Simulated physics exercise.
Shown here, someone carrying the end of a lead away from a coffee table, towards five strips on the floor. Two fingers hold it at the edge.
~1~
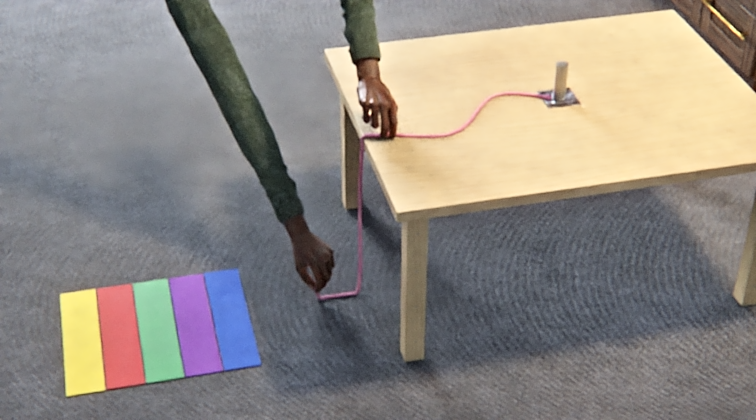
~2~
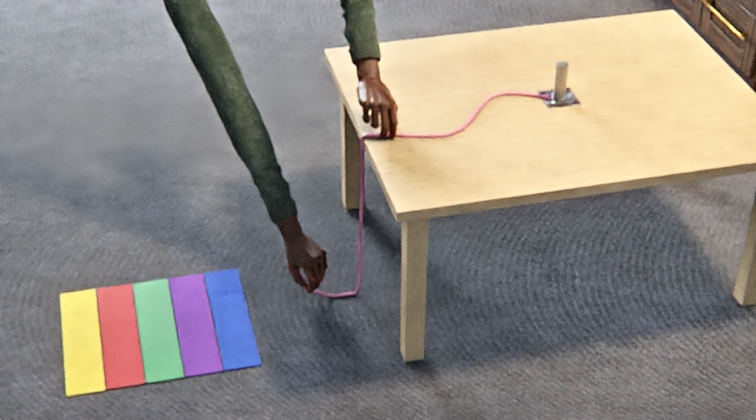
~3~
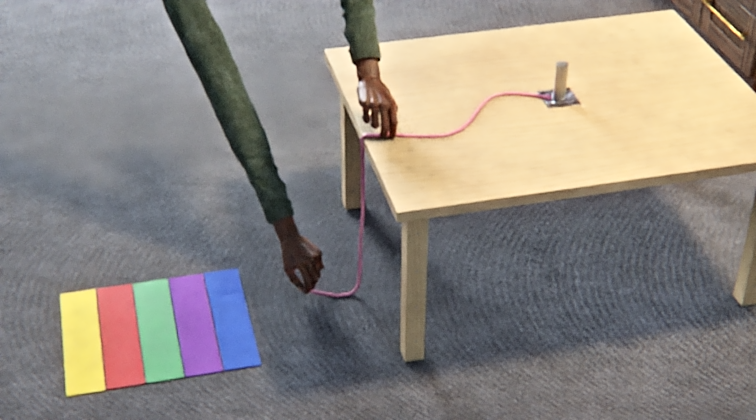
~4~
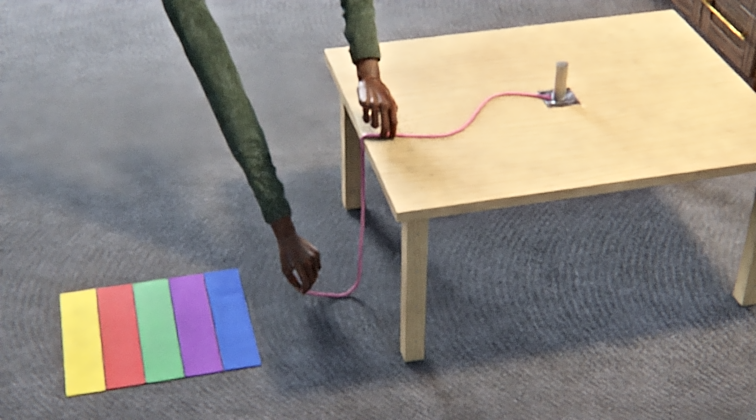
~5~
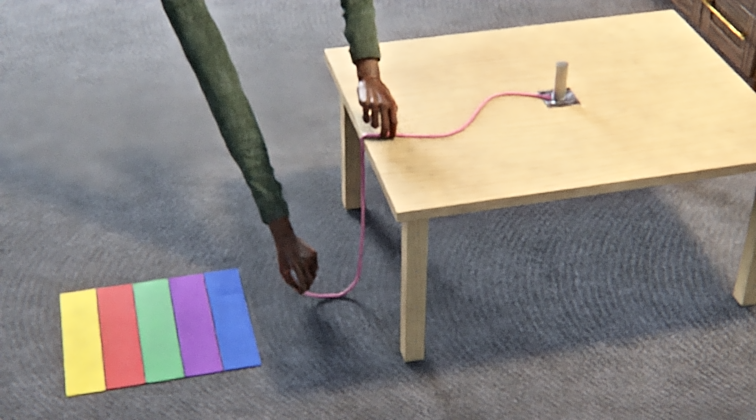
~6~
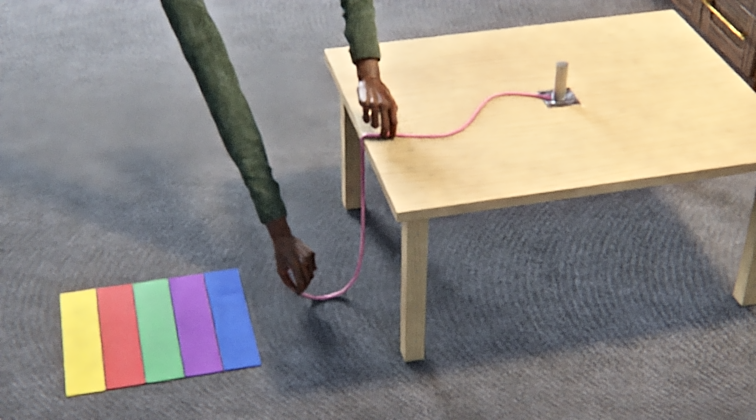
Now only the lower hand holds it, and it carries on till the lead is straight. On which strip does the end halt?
The green one.
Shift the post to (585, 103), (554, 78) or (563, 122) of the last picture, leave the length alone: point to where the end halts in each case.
Try by try, around (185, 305), (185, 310) and (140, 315).
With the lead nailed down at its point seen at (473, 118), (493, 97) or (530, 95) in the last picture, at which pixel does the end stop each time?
Near (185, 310), (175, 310) and (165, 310).
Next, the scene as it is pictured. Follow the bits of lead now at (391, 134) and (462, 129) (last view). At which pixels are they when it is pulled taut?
They go to (361, 142) and to (430, 123).
A little later, end near (229, 301); over blue.
Next, end near (185, 308); over purple.
When it is tight, end near (160, 312); over green. It halts on the green strip.
